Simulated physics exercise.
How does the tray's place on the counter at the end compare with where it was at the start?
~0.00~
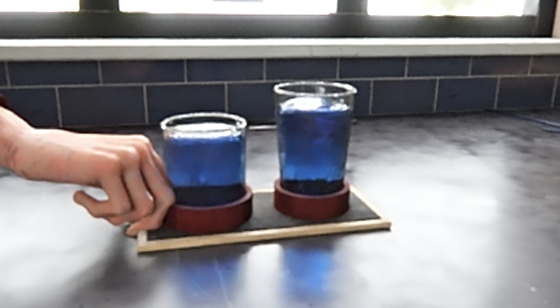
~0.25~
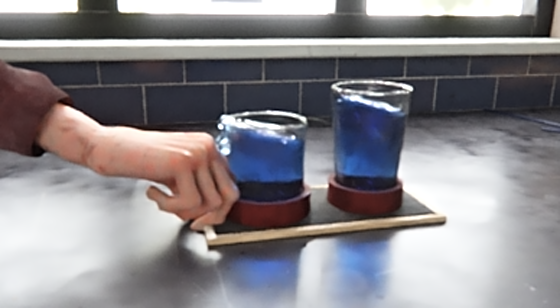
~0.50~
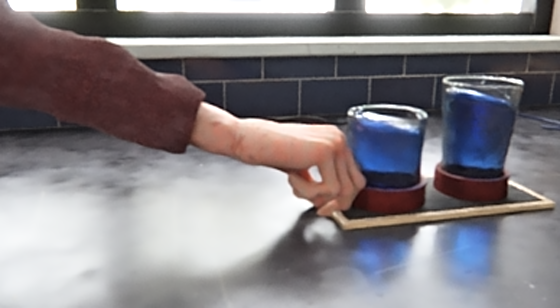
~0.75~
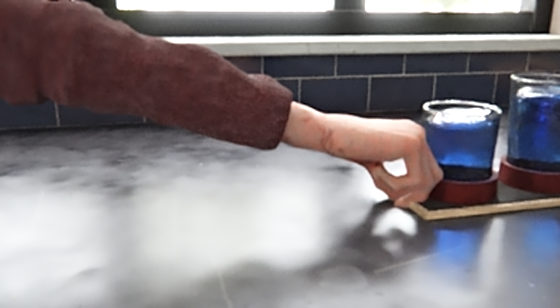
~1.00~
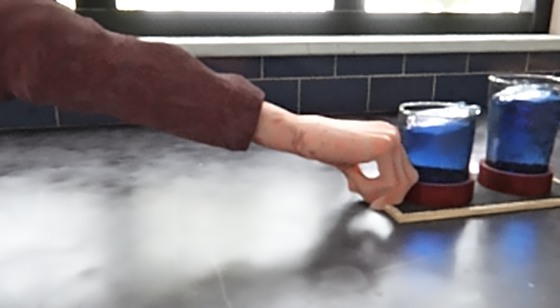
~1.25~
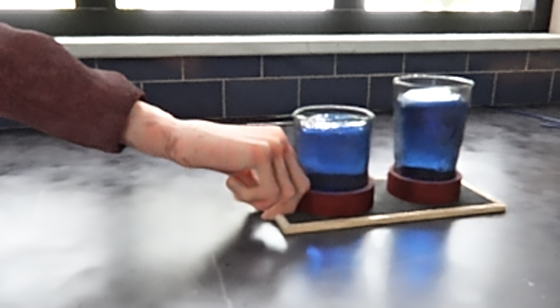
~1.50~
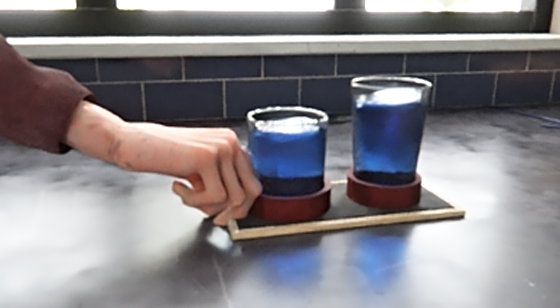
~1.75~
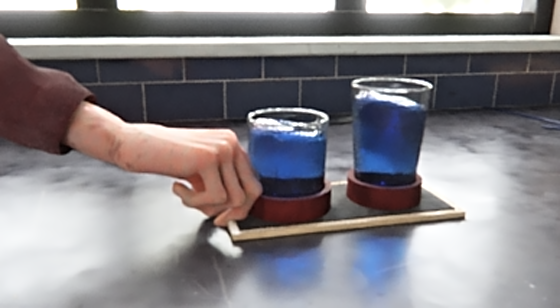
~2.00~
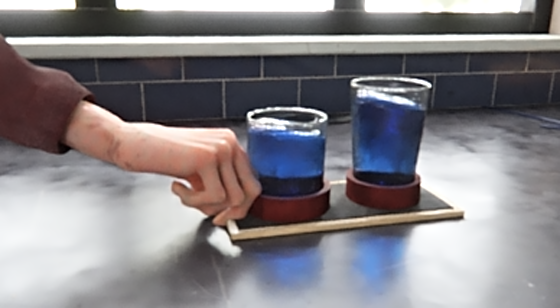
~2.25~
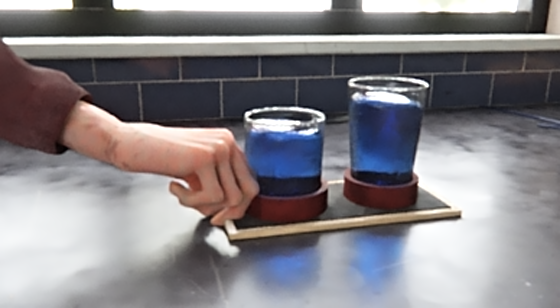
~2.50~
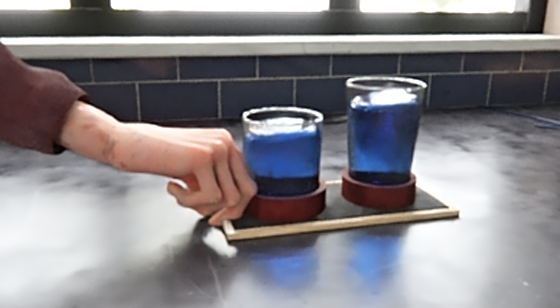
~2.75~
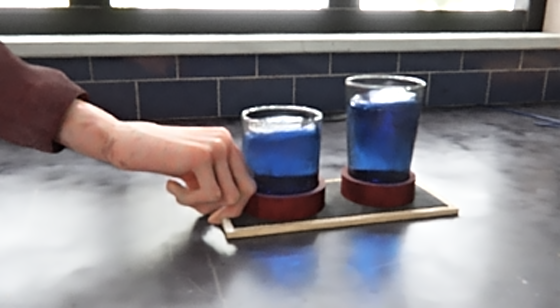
The tray ends up farther to the right along the counter than where it started, and looks slightly nearer the tiled wall.
